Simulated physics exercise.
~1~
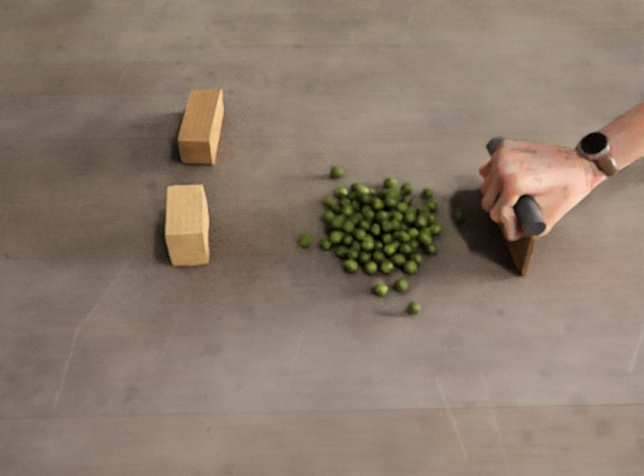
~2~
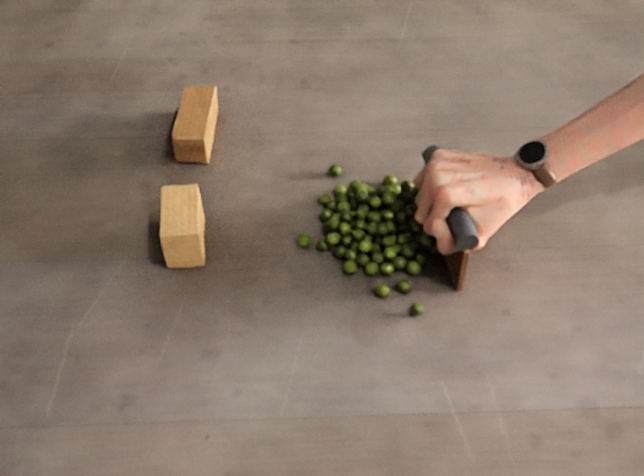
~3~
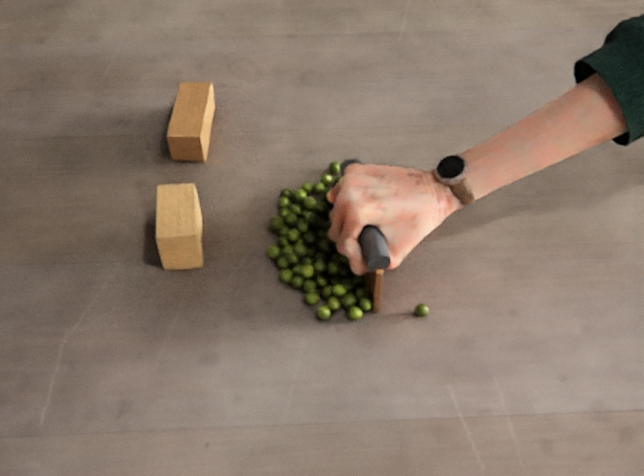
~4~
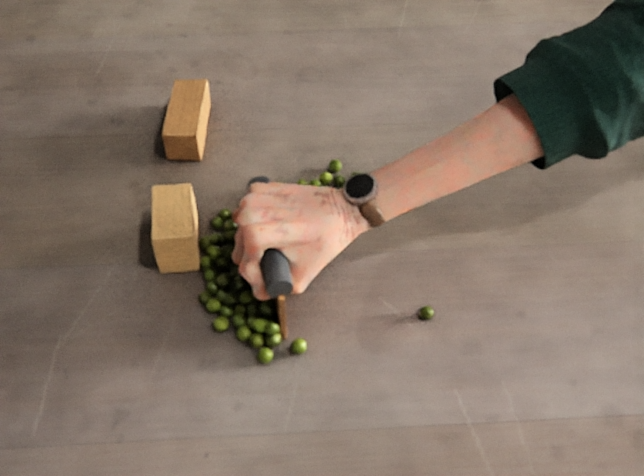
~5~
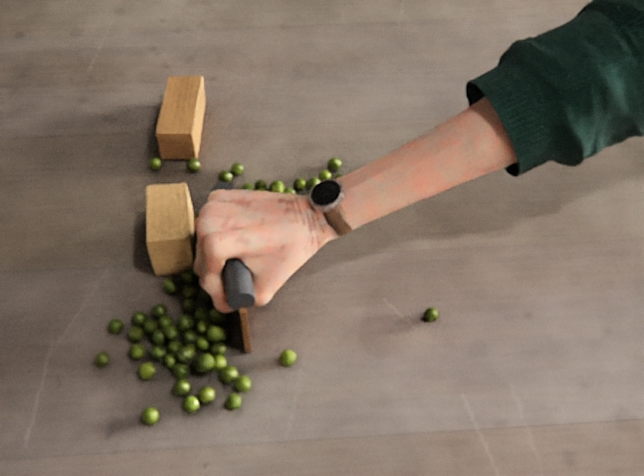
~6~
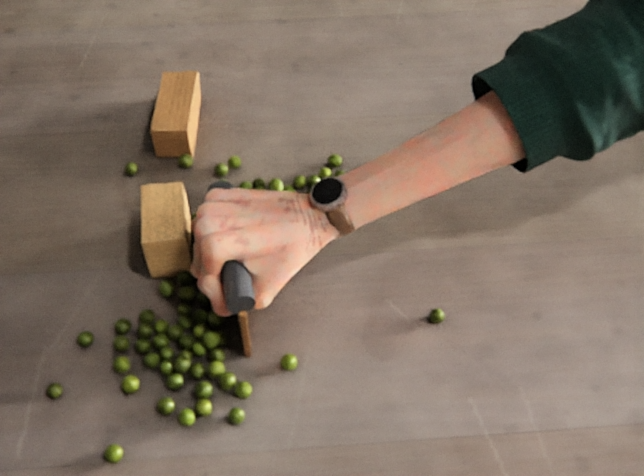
A hand wearing a dark watch grips a scraper with a dark grey handle on a grey-brown tabletop, seen from above at an angle. A loose pile of small green olives lies in the middle, with two pale wooden blocks standing apart on the left. The hand slides the scraper left into the pile and pushes it along, leaving one olive behind, as a dark green sleeve appears. Near the blocks, the olives bunch and spill around the nearer one. The scraper stops beside that block, and olives roll toward the lower left, while others remain short of the blocks.
